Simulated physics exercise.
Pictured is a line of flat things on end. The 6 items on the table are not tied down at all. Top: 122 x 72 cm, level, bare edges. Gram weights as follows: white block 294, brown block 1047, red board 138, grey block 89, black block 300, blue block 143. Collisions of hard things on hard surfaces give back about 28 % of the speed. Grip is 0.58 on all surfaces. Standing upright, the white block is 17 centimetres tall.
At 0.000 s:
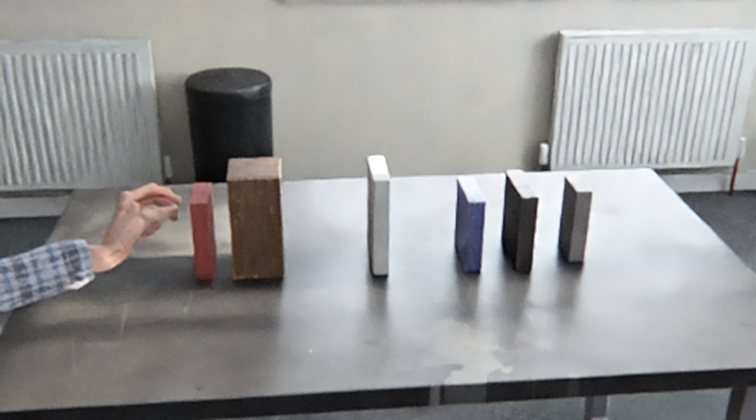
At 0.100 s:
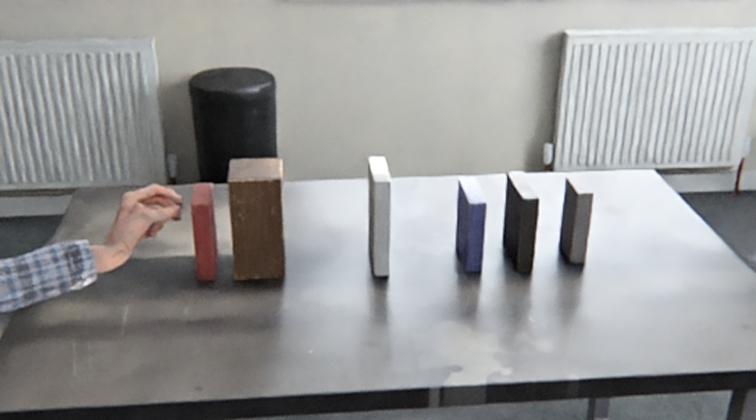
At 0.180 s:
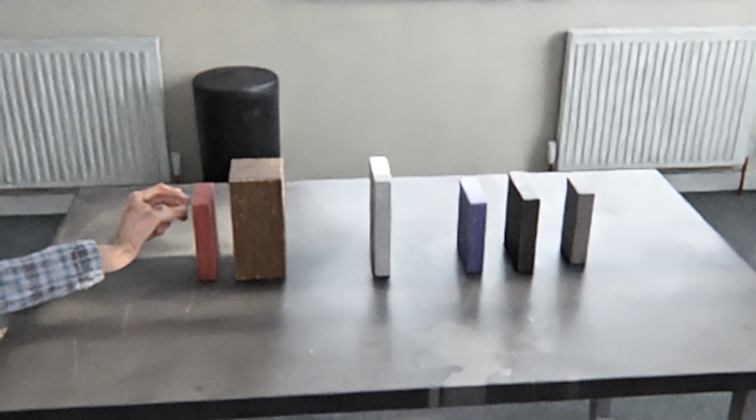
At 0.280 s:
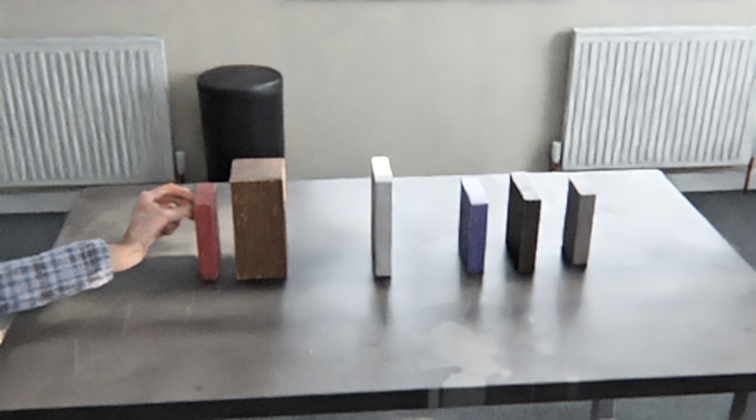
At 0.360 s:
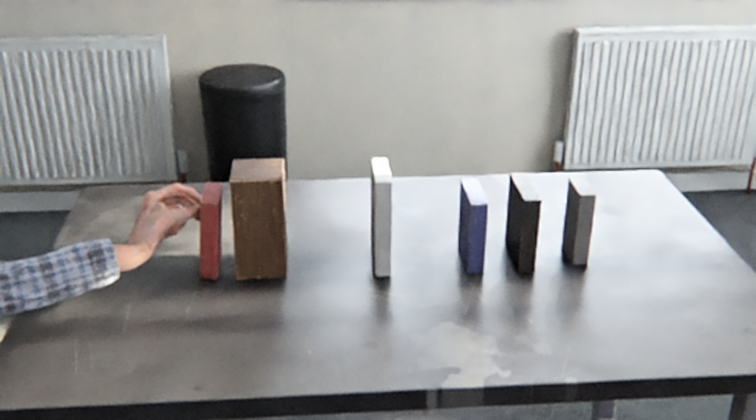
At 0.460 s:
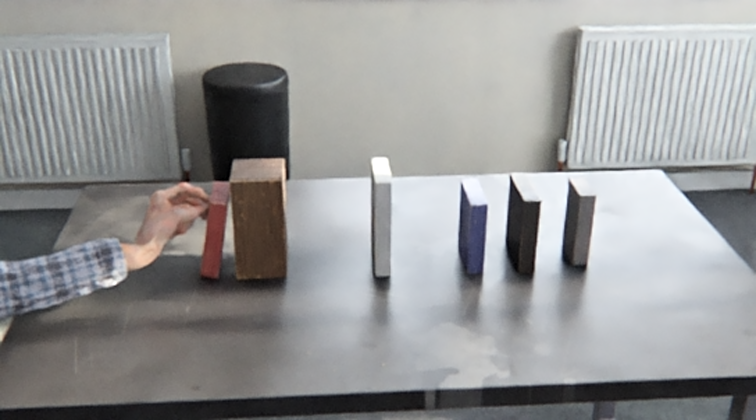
A hand in a checked sleeve, at the left of a grey table, moves slightly right to the upright red board and pushes its top. The board begins to tilt right toward the thick brown block beside it, while the brown, white, blue, black and grey blocks stay standing still.
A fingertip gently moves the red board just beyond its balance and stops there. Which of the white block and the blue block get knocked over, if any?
My guess is the white block holds, my guess is the blue block holds.
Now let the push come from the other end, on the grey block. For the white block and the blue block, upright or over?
That way the white block stays on its end and the blue block stays on its end.
After 0.66 s, red board 8° over; brown block leaning 8°.
After 0.76 s, red board 11° over; brown block leaning 11°.
At rest (1.6 s), all 4 in place, give or take 5 cm. Seen from the same camera at the end, white block near (381, 217), blue block near (472, 226).
